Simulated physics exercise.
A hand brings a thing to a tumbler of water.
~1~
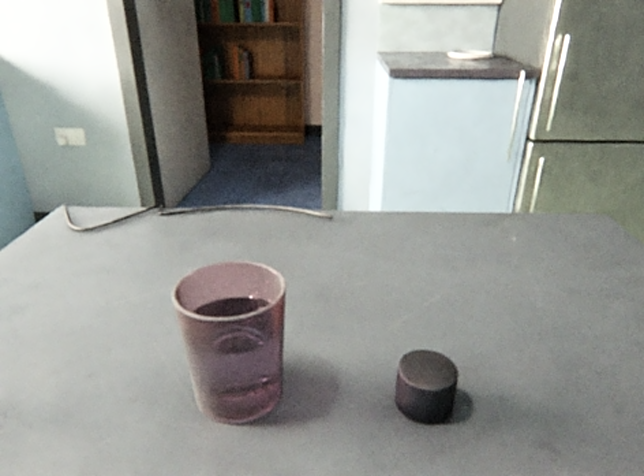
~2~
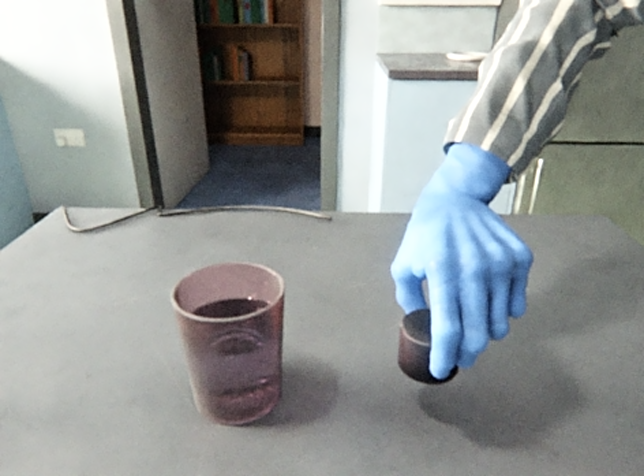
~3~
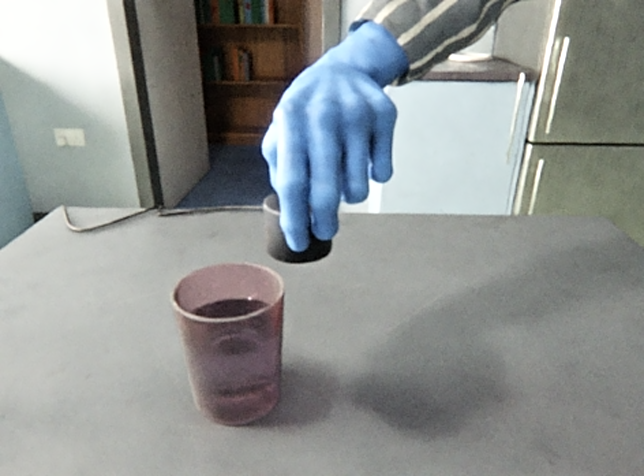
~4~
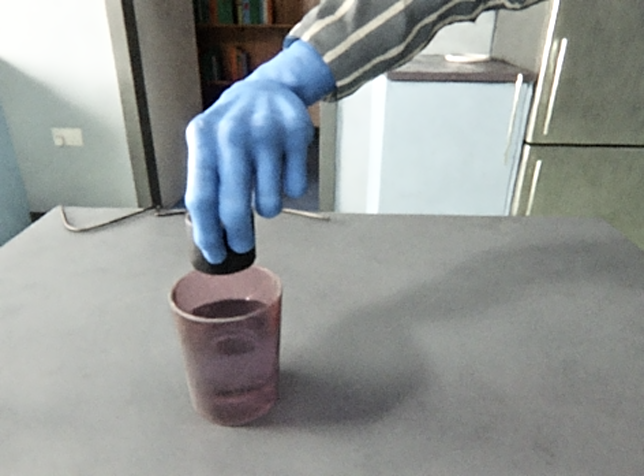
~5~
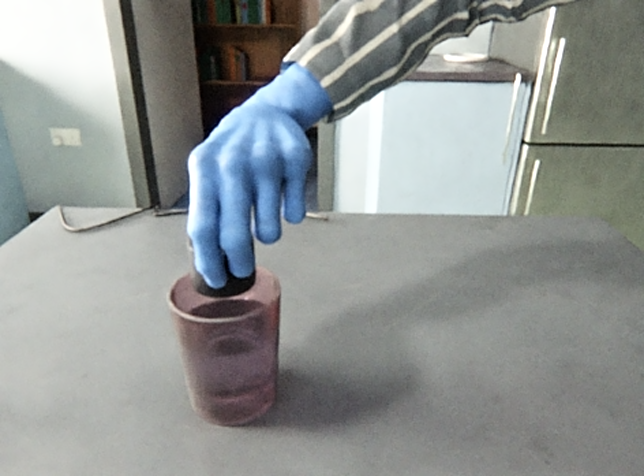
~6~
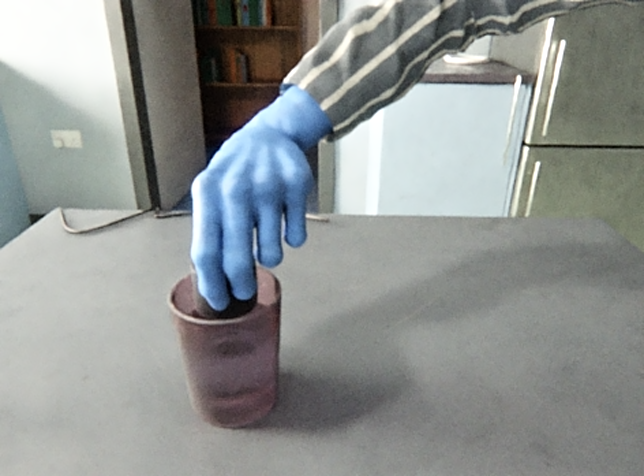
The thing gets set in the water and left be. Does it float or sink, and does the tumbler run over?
What you'd see is that the thing drops down while the tumbler holds everything.
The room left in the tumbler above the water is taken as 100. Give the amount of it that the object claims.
I reckon close to 40 in a hundred.
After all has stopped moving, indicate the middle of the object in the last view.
It should come to rest with its middle near (233, 372).
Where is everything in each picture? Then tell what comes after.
The iron weight lies on the top at (426, 386); tumbler (235, 339) about two thirds full, in the first frame.
A hand picks up the iron weight at (430, 346); tumbler about two thirds full, surface at (232, 324), in the second frame.
The iron weight is carried over at (298, 226); tumbler (233, 340) about two thirds full, in the third frame.
The iron weight is above the tumbler at (222, 237); tumbler about two thirds full, surface at (230, 325), in the fourth frame.
The iron weight comes down at (223, 260); tumbler (230, 340) about two thirds full, in the fifth frame.
The iron weight is just over the surface at (225, 282); tumbler about two thirds full, surface at (229, 327), in the sixth frame.
A moment on, the iron weight enters the water; the tumbler is about three quarters full.
Further on, the iron weight goes on down; the tumbler is about three quarters full.
When it is over, the iron weight rests at the bottom; the tumbler is about three quarters full; none went over.
